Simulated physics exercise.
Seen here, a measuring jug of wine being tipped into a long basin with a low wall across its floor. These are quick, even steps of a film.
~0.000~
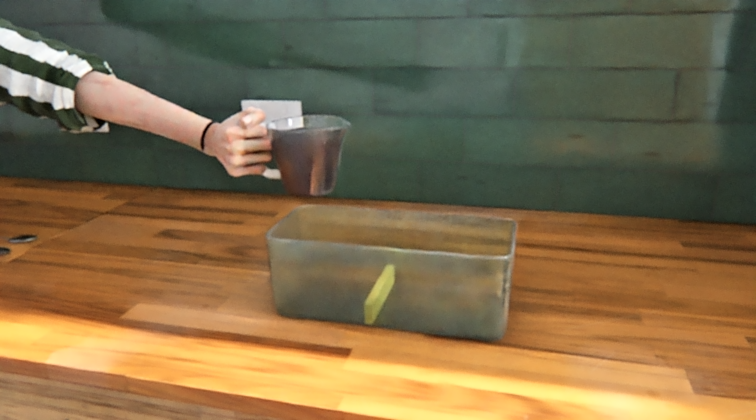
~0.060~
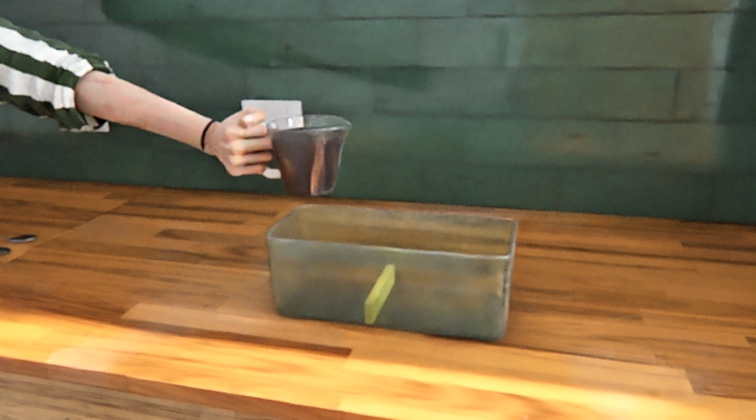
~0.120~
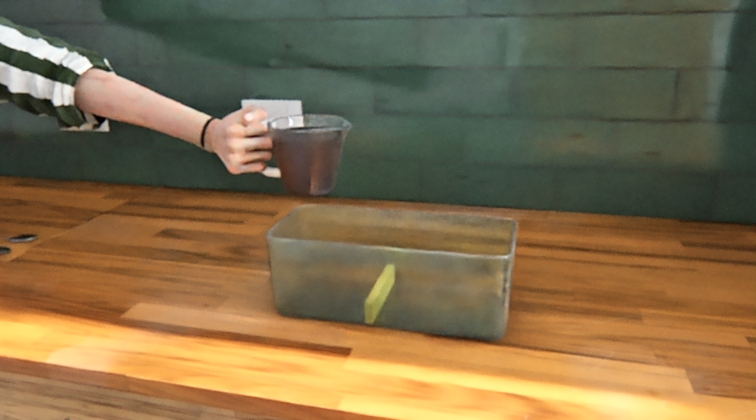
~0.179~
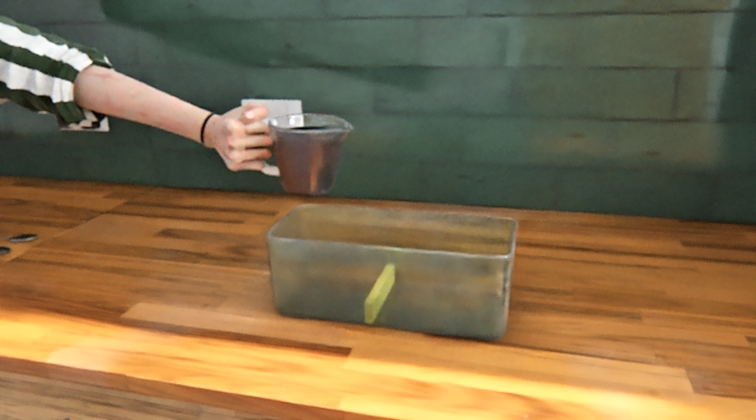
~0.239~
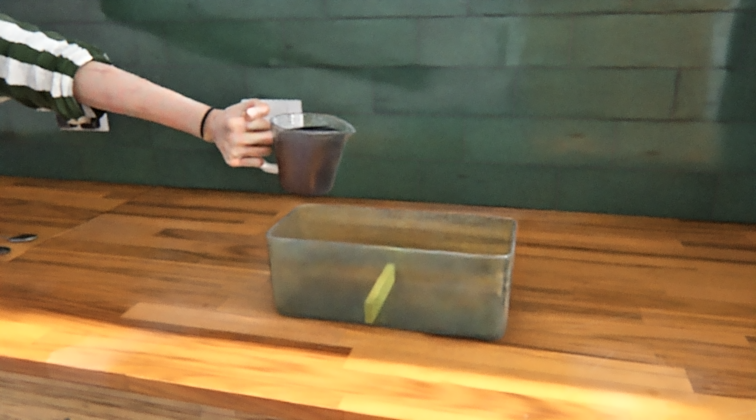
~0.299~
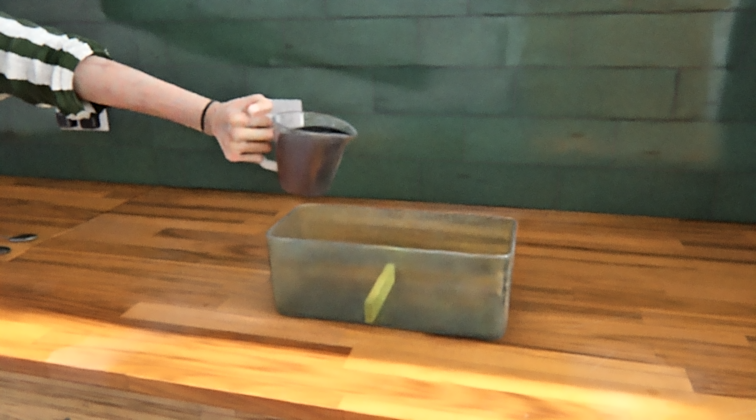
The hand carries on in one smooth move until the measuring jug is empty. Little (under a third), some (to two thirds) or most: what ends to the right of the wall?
In the end above two thirds is right of the wall.
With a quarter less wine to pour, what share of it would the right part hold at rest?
Some 75 per cent.
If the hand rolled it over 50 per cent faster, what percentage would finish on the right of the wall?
It comes to 75 per cent or so.
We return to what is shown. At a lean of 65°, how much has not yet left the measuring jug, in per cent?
Close to 65 per cent.
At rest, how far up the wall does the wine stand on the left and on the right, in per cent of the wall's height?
Left: 20 %. Right: 50 %.
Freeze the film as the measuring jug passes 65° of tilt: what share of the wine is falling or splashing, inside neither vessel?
It comes to 15 per cent or so.
After 0.80 s the tilt is 65° and 65 per cent is still to pour, 0 is left of the wall and 17 right of it.
After 1.16 s the tilt is 103° and 7 per cent is still to pour, 11 is left of the wall and 77 right of it.
After 1.54 s the tilt is 114° and 0 per cent is still to pour, 19 is left of the wall and 81 right of it.
After 1.96 s the tilt is 114° and 0 per cent is still to pour, 21 is left of the wall and 79 right of it.
In the end 21 per cent lies left of the wall, 79 right of it and 0 outside.
